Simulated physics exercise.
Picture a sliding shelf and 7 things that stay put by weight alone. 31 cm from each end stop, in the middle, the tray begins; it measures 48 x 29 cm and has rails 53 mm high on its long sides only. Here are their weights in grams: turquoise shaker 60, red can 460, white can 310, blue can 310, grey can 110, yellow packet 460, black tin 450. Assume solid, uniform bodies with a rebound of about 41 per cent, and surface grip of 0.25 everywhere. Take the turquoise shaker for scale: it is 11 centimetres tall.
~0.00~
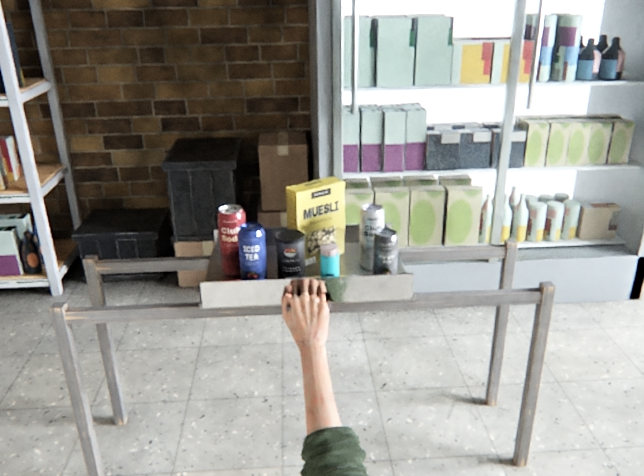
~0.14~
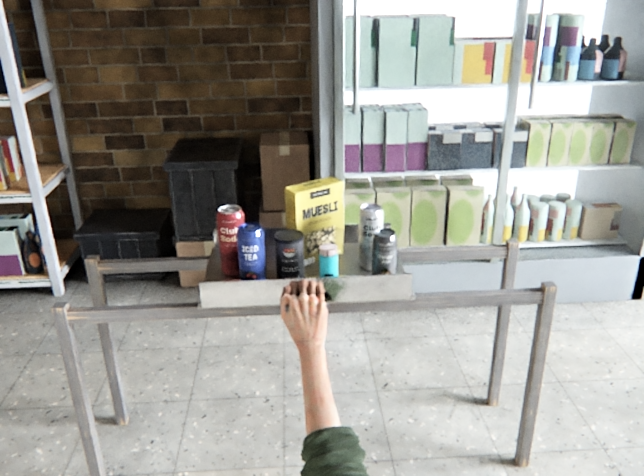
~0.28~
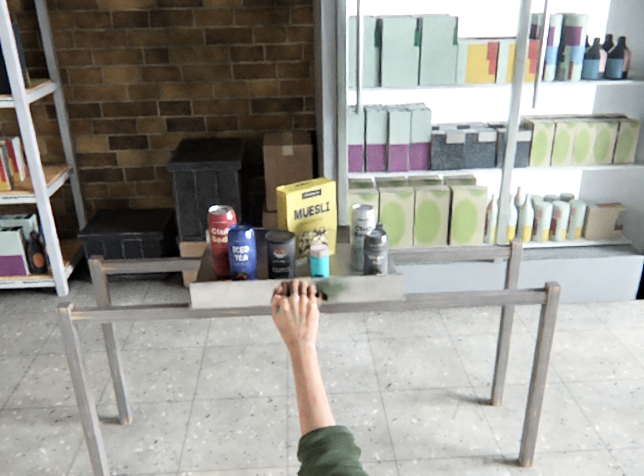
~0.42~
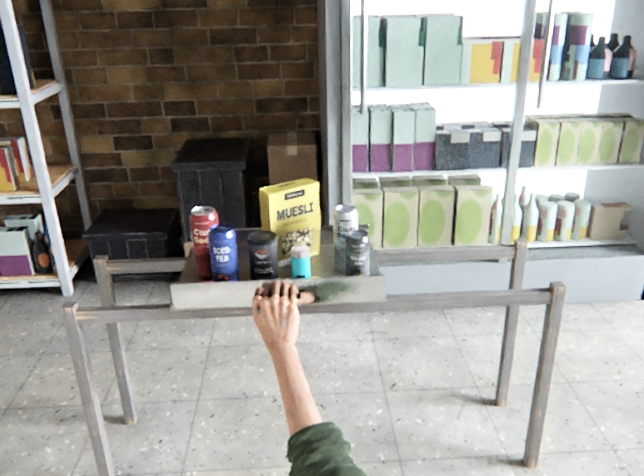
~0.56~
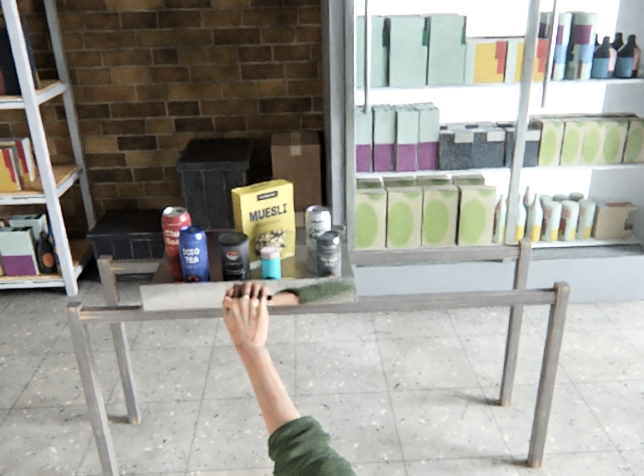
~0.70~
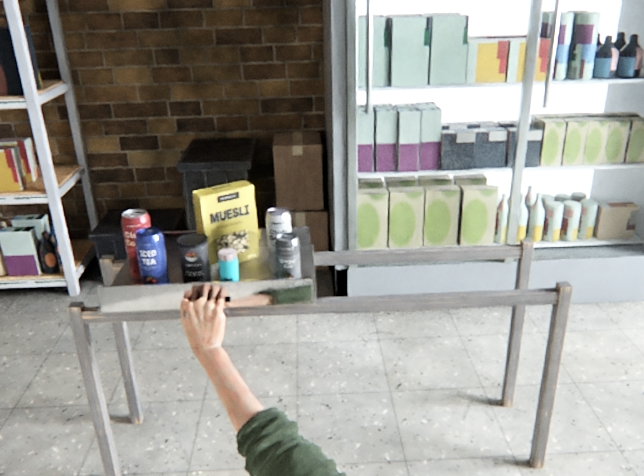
To begin with, a hand grips the near edge of a tray holding cans, a black tin, a turquoise shaker and a yellow muesli packet, midway along two wooden rails. The hand barely shifts it left at first, then slides it steadily farther left, the items staying upright and together.
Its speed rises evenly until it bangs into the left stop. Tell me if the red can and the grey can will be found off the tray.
The red can quits the tray; the grey can never quits the tray.
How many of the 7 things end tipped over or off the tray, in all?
It adds up to 2.
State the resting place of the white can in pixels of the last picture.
Around (205, 245).
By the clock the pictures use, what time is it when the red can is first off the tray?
Answer: Near 0.9 s.
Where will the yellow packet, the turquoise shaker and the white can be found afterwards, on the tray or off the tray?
Well, the yellow packet does not come off, the turquoise shaker does not come off, and the white can does not come off.
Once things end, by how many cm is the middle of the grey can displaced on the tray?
It ends about 13 centimetres from where it started.
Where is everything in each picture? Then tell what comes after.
In the first frame, tray midway; red can (233, 241); grey can (385, 257).
In the second frame, tray moved 1 cm left; blue can (252, 259); yellow packet (315, 222).
In the third frame, tray moved 3 cm left; black tin (281, 258); turquoise shaker (319, 270).
In the fourth frame, tray moved 9 cm left; white can (345, 239); blue can (224, 261).
In the fifth frame, tray moved 16 cm left; yellow packet (265, 224); black tin (235, 260).
In the sixth frame, tray moved 26 cm left; grey can (288, 262).
After 0.90 s, tray moved 31 cm left; red can now off the tray; grey can slid 9 cm near (229, 264); turquoise shaker slid 9 cm.
After 1.00 s, tray moved 31 cm left; blue can now off the tray; grey can slid 13 cm near (214, 264); yellow packet slid 13 cm.
After 1.30 s, tray moved 31 cm left; grey can slid 13 cm near (210, 265); yellow packet slid 14 cm; black tin slid 13 cm.
At rest (1.8 s), off the tray, red can and blue can; not toppled but over 5 cm from the start, turquoise shaker, white can, grey can, yellow packet and black tin. In the last view, grey can near (210, 265).
